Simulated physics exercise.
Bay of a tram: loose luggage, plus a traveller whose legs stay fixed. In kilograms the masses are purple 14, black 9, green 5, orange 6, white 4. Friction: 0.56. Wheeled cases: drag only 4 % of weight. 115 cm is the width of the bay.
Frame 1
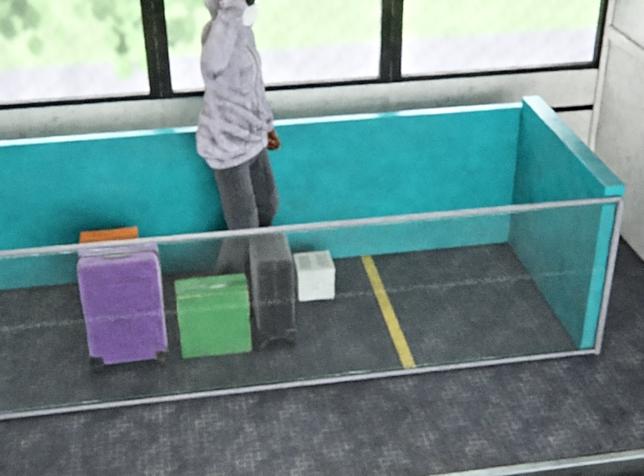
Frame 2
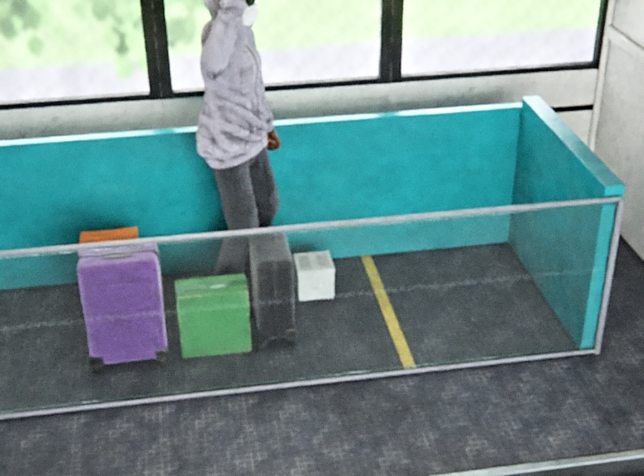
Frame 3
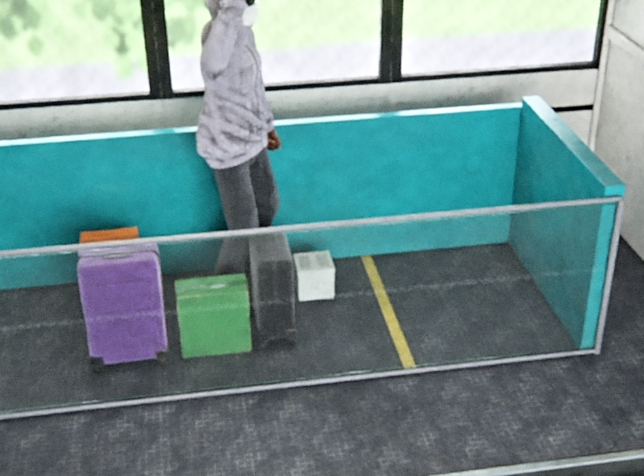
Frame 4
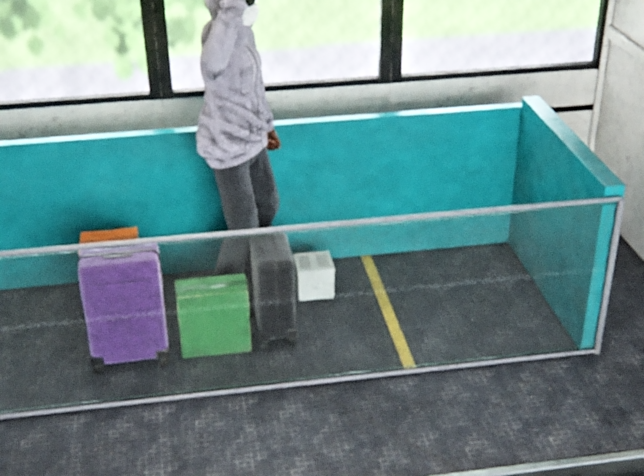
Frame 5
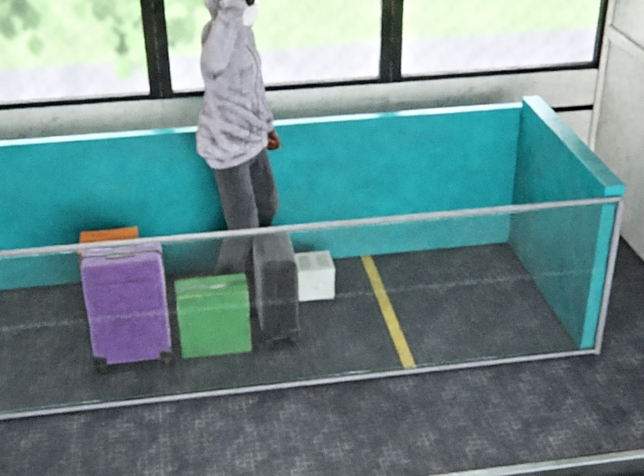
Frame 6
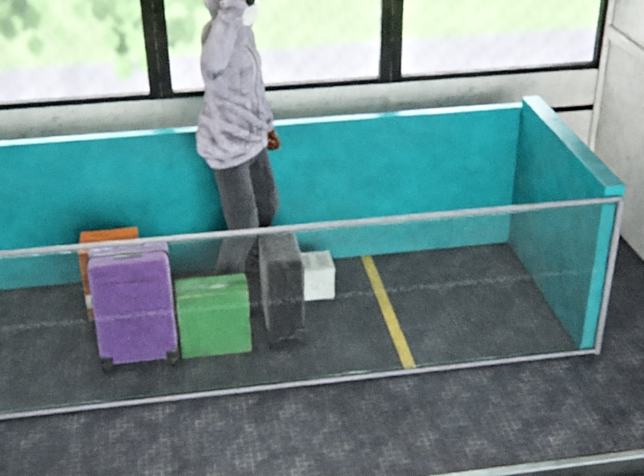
In a tram bay, a purple case and then a dark case roll slightly right.
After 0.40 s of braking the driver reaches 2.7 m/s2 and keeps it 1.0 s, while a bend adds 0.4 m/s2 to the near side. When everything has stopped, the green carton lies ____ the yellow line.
Beyond.
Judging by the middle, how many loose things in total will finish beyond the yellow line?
2.
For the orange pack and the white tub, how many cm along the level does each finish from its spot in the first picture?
Orange pack: 0; white tub: 0.
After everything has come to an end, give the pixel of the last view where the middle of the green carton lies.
It finishes near pixel (425, 295) of the last view.
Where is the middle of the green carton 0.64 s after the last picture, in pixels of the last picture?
It would sit at about pixel (284, 311) then.
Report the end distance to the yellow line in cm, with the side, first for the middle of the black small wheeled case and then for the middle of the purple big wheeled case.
Black small wheeled case past by 80 cm, purple big wheeled case short by 20 cm.
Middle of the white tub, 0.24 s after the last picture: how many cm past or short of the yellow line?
Around 35 cm shy of it.
Then, 0.24 s after the last picture the green carton is 87 cm short of the yellow line, tilted 0°, near (231, 315) in the last picture's view.
Then, 0.64 s after the last picture the green carton is 60 cm short of the yellow line, tilted 0°, near (284, 311) in the last picture's view.
Then, 1.14 s after the last picture the green carton is 8 cm short of the yellow line, tilted 0°, near (381, 303) in the last picture's view; the orange pack 148 cm short of the yellow line, tilted 0°.
At rest, purple big wheeled case stops short of the yellow line; black small wheeled case crosses the yellow line; green carton crosses the yellow line; orange pack stops short of the yellow line; white tub stops short of the yellow line.
